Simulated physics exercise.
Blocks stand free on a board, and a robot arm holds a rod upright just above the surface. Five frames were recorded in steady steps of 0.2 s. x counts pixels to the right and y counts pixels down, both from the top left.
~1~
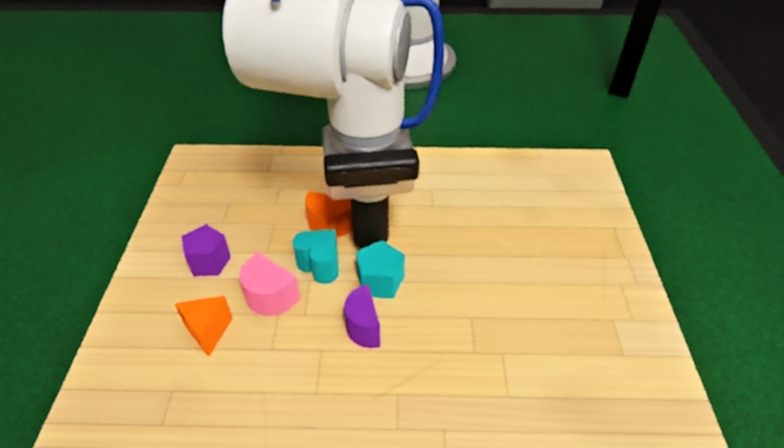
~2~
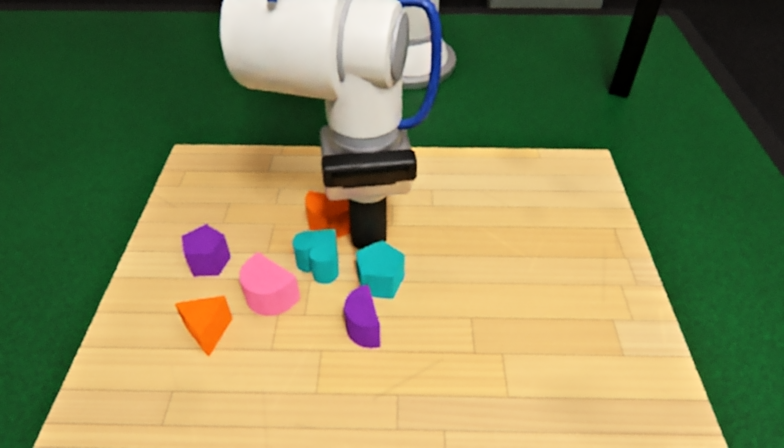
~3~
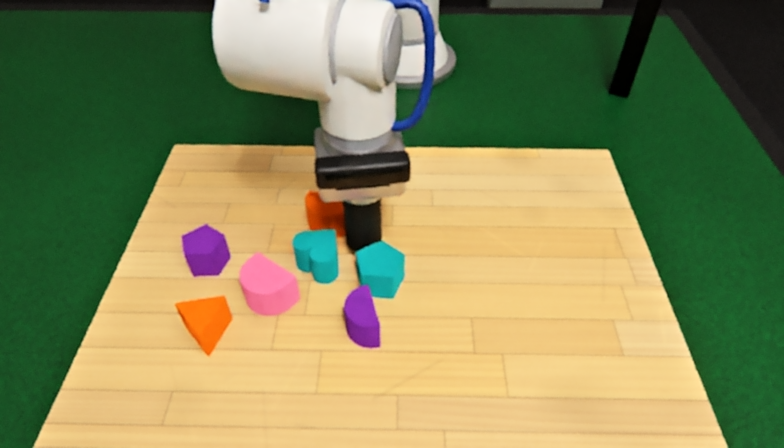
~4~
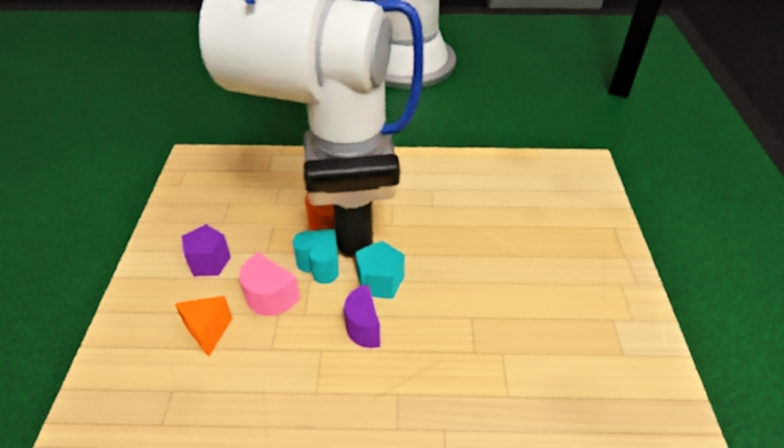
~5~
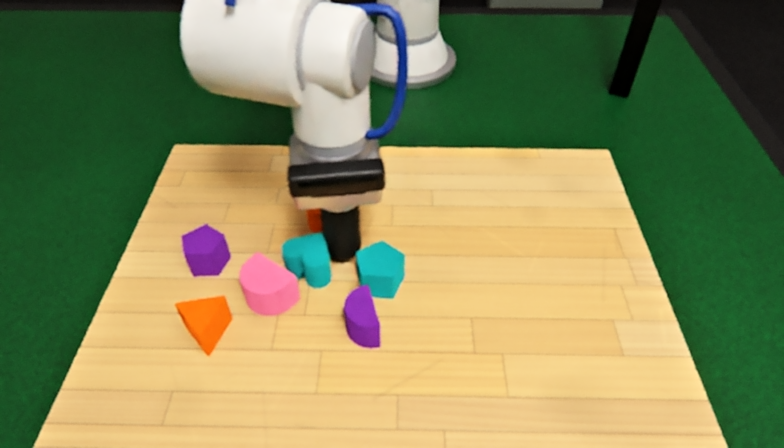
White robot arm easing its black rod left and slightly nearer among colourful blocks on a wooden board, nudging a turquoise heart left.
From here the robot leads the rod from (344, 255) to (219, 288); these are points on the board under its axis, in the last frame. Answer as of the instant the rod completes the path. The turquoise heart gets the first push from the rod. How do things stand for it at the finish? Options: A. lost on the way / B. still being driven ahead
B (still being driven ahead)
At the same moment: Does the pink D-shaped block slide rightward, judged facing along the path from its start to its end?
Answer: No.
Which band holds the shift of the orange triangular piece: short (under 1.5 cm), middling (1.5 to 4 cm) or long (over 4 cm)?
If I had to pick, the orange triangular piece travels from 1.5 to 4 cm here.
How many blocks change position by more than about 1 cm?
By the end, three or more blocks will have moved.
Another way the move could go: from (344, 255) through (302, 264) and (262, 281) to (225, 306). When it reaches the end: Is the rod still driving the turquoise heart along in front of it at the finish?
In short: Yes.
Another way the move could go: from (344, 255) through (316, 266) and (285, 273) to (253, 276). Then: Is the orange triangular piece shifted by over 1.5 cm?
Final answer: Yes.
What follows on the original path. One third of the way, rod (302, 257); orange triangular piece (192, 316); pink D-shaped block (241, 289), turned 25° anticlockwise; turquoise heart (268, 263), turned 15° anticlockwise.
Two thirds of the way, rod (259, 269); orange triangular piece (177, 330), turned 45° clockwise; pink D-shaped block (223, 310), turned 50° anticlockwise; turquoise heart (226, 280), turned 40° anticlockwise.
At the end, rod (216, 280); orange triangular piece (172, 336), turned 35° clockwise; purple pentagon (197, 240), turned 15° clockwise; pink D-shaped block (221, 313), turned 60° anticlockwise; turquoise heart (183, 294), turned 55° anticlockwise.
